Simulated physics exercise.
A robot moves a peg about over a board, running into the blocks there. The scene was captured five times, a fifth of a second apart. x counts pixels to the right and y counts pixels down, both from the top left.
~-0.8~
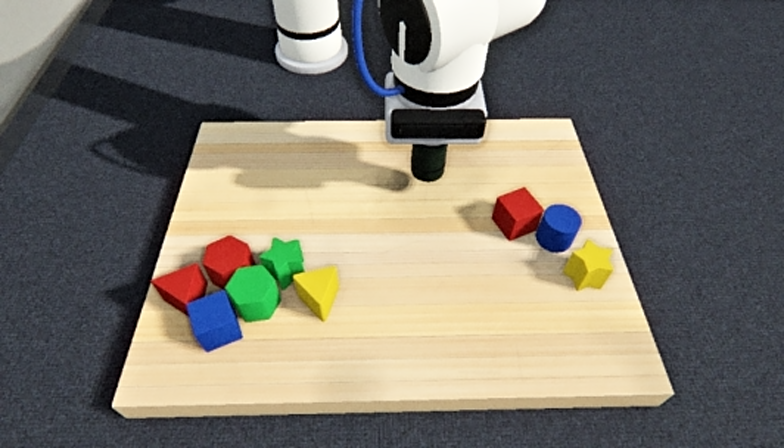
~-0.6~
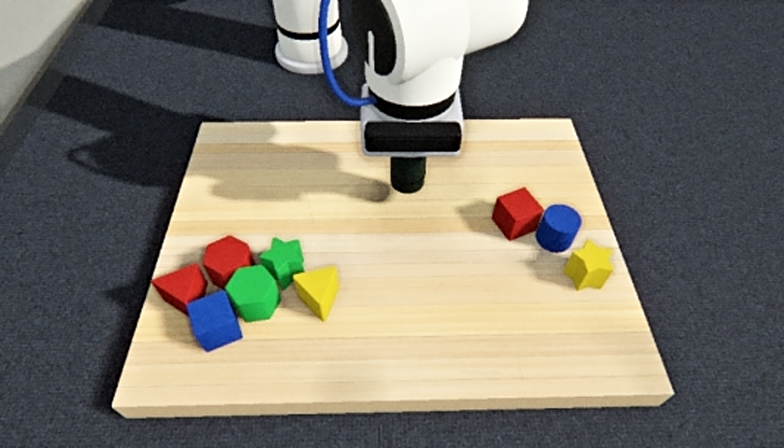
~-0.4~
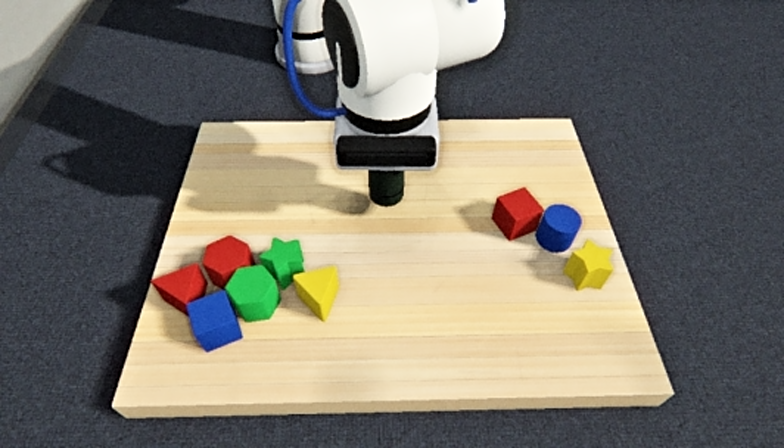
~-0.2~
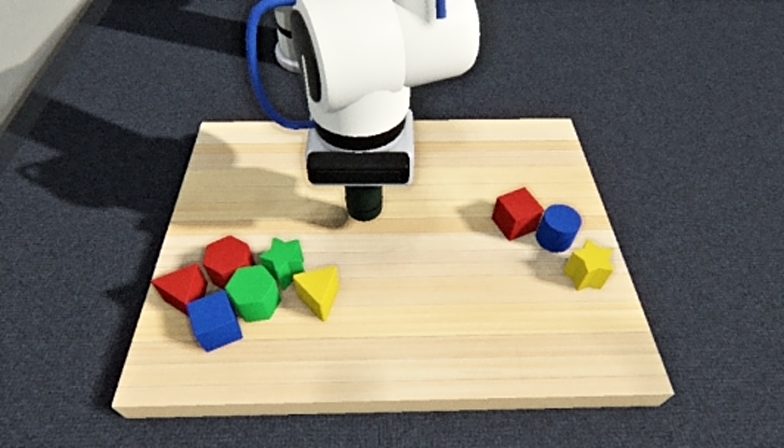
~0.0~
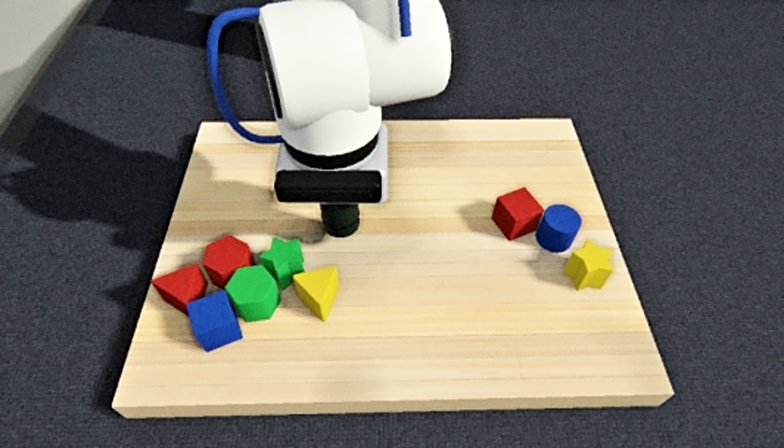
On a wooden board, a robot arm moves its peg left and nearer while coloured blocks stay still.
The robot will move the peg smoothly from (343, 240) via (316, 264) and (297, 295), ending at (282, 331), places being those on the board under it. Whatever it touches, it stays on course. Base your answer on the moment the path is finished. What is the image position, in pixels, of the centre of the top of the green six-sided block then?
It will likely be found at (199, 318).
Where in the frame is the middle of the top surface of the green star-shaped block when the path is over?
I think it will end close to (242, 300).
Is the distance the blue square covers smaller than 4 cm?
The answer is no.
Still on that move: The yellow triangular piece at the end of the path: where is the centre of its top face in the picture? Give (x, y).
The spot you're after is about (315, 309) in the image.
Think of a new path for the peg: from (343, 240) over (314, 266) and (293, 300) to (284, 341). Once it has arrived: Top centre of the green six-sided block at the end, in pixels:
The point I'd pick in the picture is (204, 314).
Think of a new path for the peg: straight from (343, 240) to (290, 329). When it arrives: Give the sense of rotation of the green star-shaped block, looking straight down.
The block spins clockwise.
What follows on the original path. One third of the way, peg (313, 248); green star-shaped block (277, 253).
Two thirds of the way, peg (293, 281); blue square (180, 327); green six-sided block (222, 305), turned 15° clockwise; green star-shaped block (255, 280); yellow triangular piece (315, 297), turned 40° anticlockwise.
At the end, peg (277, 317); blue square (154, 335); green six-sided block (199, 318), turned 25° clockwise; green star-shaped block (242, 300), turned 35° clockwise; yellow triangular piece (315, 309), turned 65° anticlockwise.
